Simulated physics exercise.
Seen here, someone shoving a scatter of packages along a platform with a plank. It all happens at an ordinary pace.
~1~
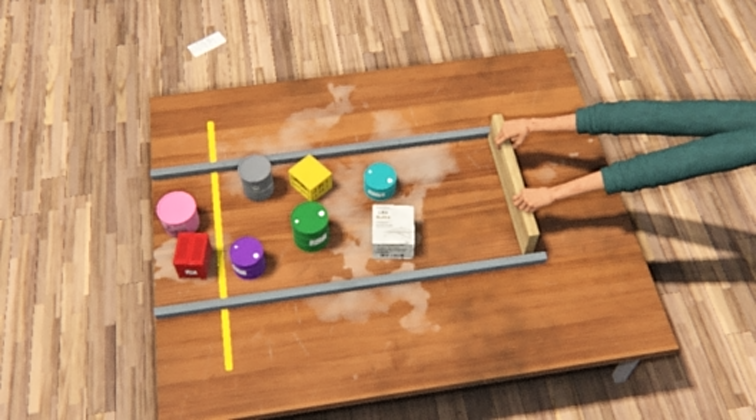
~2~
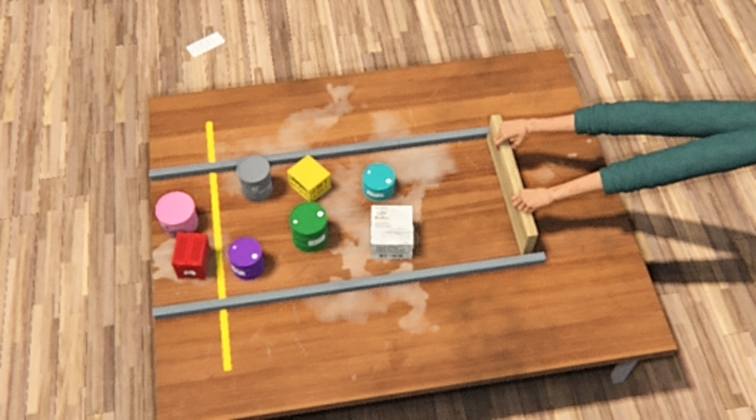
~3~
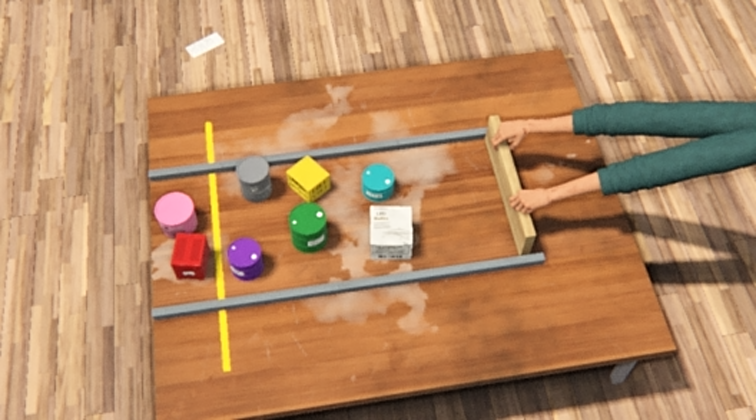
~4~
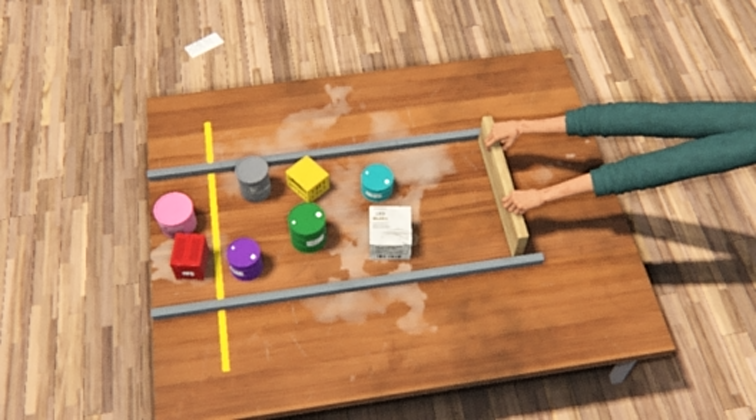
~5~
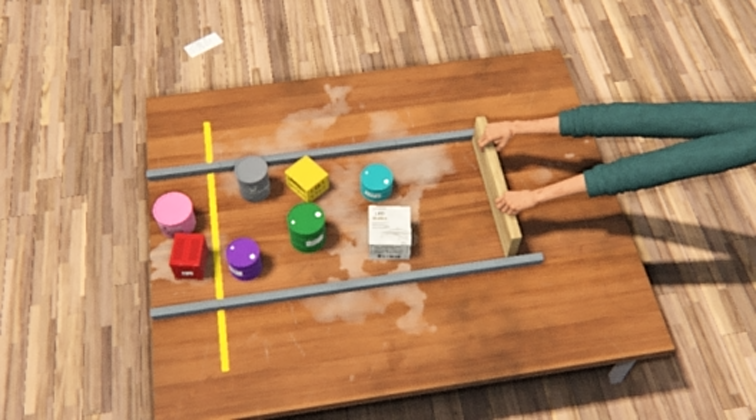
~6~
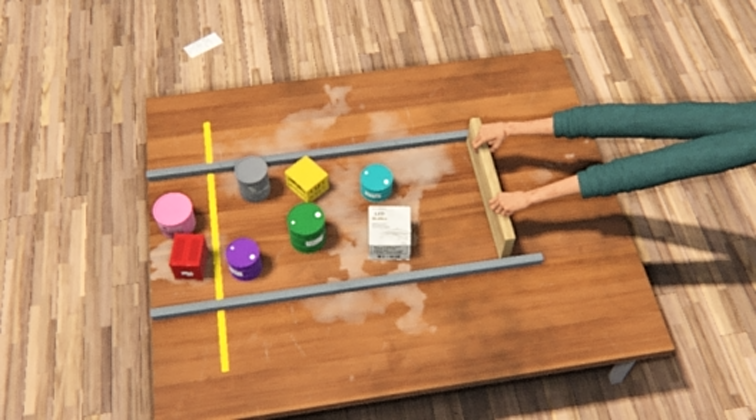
At first, two hands hold a wooden plank upright at the right end of a wooden tabletop, with colourful containers scattered between two grey rails to its left. The hands then slide the plank a short way left, leaving a gap before the white box and turquoise container, which stay practically still.
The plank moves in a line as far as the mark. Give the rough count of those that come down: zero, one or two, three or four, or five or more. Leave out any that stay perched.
As it turns out, the number that fall off is one or two.
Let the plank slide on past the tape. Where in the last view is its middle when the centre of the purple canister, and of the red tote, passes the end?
Its middle is around (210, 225) and around (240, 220).
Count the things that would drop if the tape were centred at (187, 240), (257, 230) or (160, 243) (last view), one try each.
It would be 5, 0 and 8.
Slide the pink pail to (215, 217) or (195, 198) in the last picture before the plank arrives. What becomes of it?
In that order, it does not fall; comes down.
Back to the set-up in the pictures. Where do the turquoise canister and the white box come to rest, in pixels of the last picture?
The turquoise canister at (196, 214), the white box at (195, 263).
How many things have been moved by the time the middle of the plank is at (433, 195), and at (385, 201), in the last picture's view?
First 0, then 2.
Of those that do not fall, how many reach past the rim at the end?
Overhanging: 3.
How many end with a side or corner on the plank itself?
In contact: 3.
Soon after, none off yet; pink pail at rest near (175, 217); red tote at rest near (189, 257); purple canister at rest near (244, 260).
Then, none off yet; pink pail at rest near (175, 217); red tote at rest near (189, 257); purple canister moved a little near (235, 266).
By the end, the number that fall off is one or two; fallen, red tote.
